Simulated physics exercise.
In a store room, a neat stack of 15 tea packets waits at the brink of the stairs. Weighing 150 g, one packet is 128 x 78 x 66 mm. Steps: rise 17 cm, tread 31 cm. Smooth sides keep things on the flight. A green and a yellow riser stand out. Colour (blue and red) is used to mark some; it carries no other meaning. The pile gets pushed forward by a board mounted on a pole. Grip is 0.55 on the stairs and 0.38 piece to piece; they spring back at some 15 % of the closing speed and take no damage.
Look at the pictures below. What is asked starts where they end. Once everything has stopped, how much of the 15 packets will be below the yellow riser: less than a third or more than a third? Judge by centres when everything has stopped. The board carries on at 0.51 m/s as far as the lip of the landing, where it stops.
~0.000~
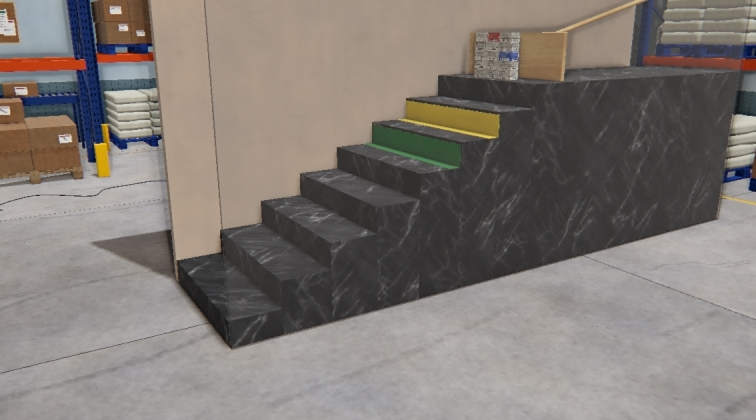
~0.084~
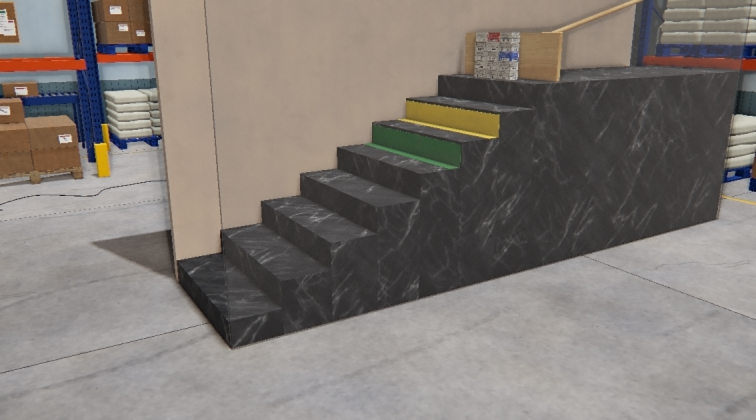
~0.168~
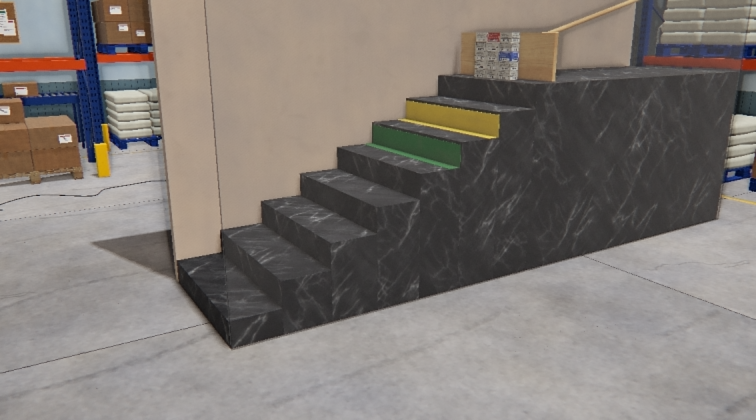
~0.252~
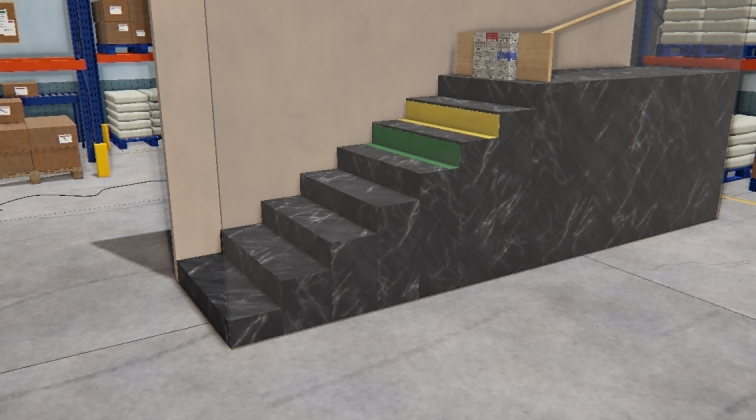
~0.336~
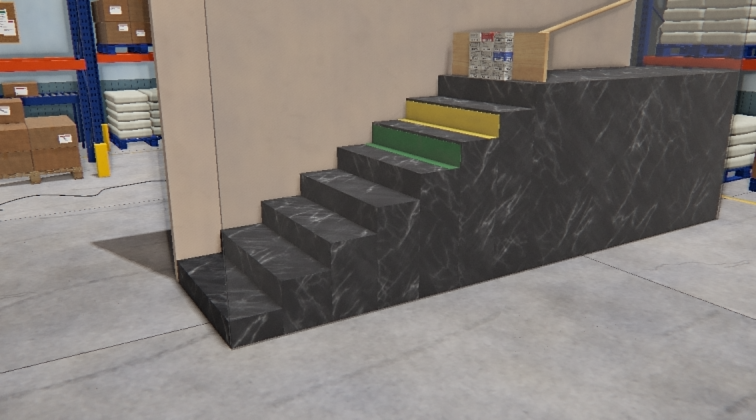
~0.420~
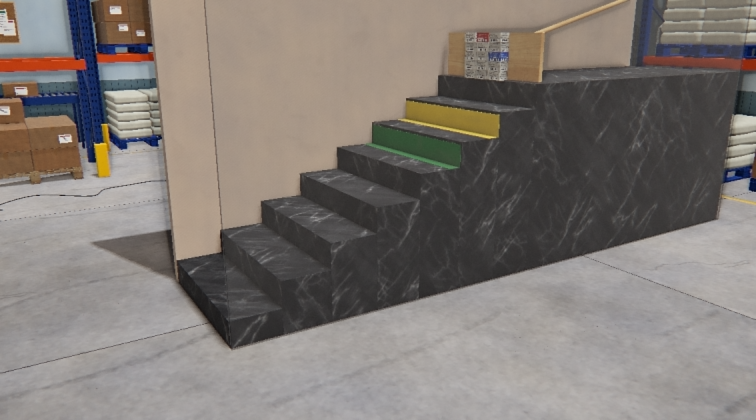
Upwards of a third.
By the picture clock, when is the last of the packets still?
Rest time: Around 2.0 s.
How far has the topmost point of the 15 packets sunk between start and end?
About 42 cm.
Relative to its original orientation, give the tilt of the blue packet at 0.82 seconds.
Close to 70° of tilt compared with the start.
By 0.58 s, none of the 15 packets below the yellow riser, 15 disturbed; blue packet tilted 14°; red packet tilted 14°.
By 0.82 s, 3 of the 15 packets below the yellow riser; blue packet tilted 71°, 27 cm lower; red packet tilted 71°, 29 cm lower.
By 1.40 s, 8 of the 15 packets below the yellow riser; red packet on its side; blue packet tilted 72°, 45 cm lower.
When it is over (2.4 s), 8 of the 15 packets below the yellow riser; red packet upside down; blue packet on its side. That is 53 per cent. In pixels of the last frame, middles, red packet near (368, 185), blue packet near (451, 125).
